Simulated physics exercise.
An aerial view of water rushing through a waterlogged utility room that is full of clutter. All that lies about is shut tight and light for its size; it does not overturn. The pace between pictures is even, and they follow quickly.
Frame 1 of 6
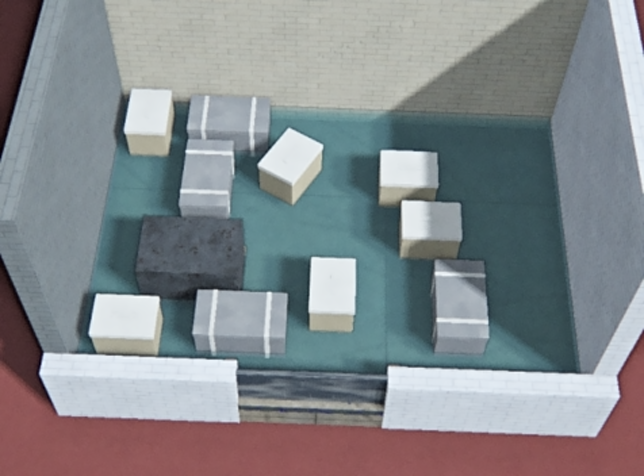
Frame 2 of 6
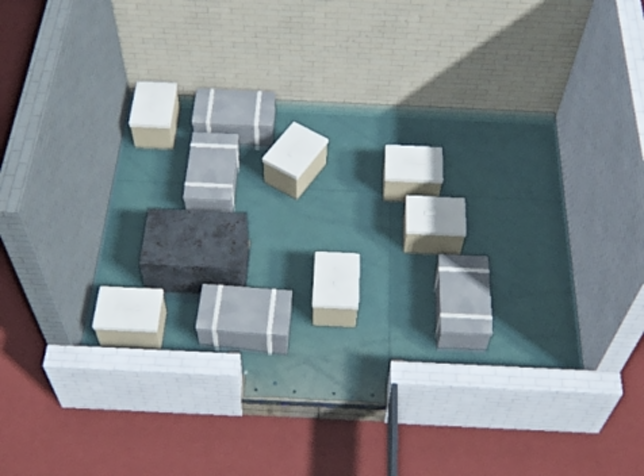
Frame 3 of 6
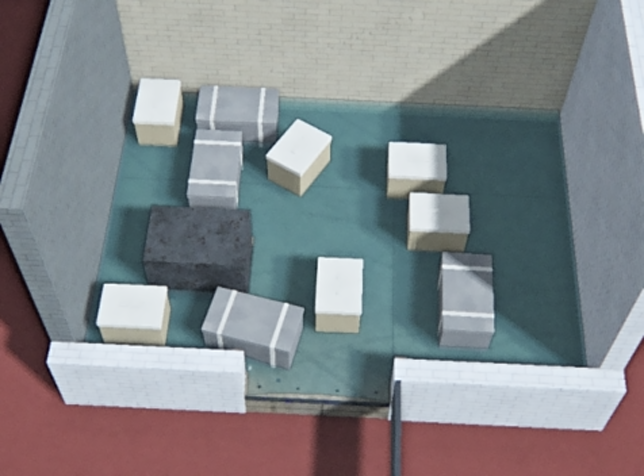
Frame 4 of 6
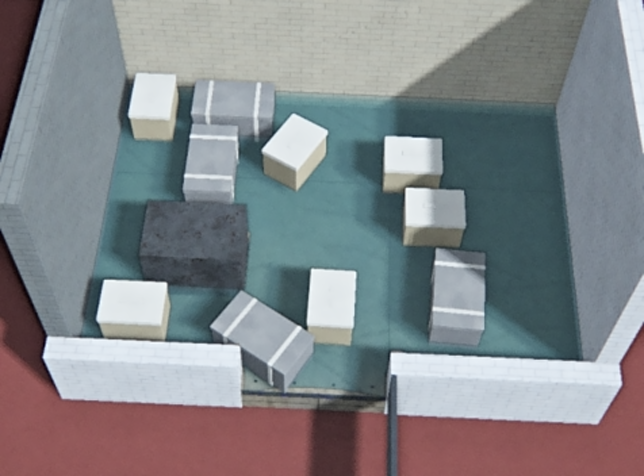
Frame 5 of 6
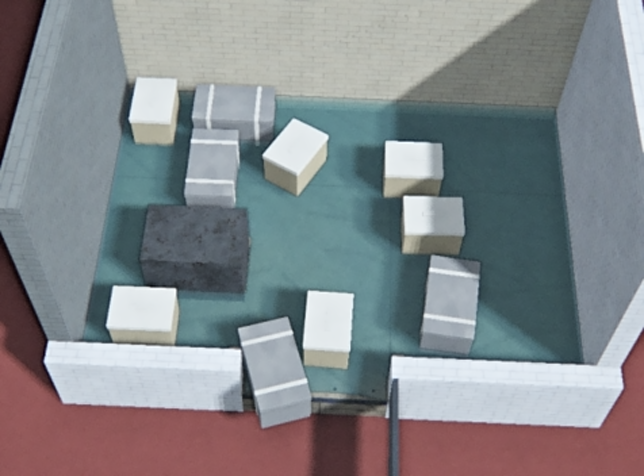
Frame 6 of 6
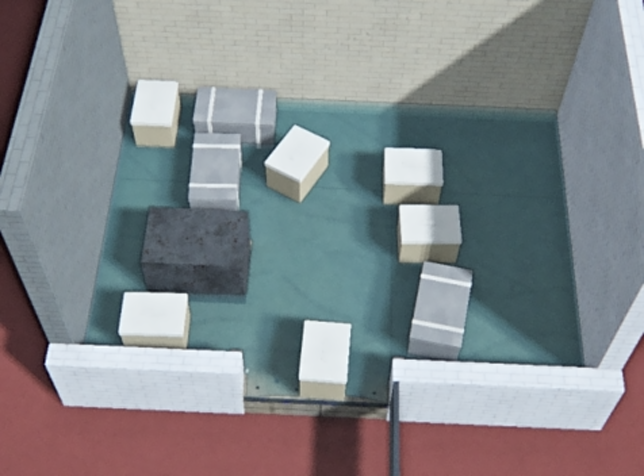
We see pale boxes, grey banded trunks and a dark block in a walled, waterlogged room; the front opening clears, a banded trunk turns and slides out through it, and a pale box drifts into the gap.
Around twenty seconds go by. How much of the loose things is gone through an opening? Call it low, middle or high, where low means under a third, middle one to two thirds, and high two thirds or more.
High.
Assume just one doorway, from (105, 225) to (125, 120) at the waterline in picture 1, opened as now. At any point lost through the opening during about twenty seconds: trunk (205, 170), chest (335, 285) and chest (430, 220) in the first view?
Escapes, escapes, escapes.
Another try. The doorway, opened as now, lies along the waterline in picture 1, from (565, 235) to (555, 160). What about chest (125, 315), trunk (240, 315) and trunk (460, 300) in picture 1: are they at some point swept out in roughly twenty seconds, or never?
In the order given: Remains, remains, escapes.
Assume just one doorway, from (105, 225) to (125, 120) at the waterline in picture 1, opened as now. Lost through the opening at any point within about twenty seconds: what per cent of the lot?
Result: Close to 70 %.
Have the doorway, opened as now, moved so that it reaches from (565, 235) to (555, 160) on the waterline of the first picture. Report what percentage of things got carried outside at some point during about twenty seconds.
That comes out at 50 in a hundred.
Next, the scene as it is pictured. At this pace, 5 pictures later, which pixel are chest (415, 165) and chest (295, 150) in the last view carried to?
My guess is around (407, 193) and around (306, 180).
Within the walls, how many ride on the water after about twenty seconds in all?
The count comes to 1.
A moment on, 2 of 10 are out; 8 afloat.
Next, 4 of 10 are out; 6 afloat.
Later, 7 of 10 are out; 1 afloat.
In the end, 7 of 10 are out; 1 afloat.
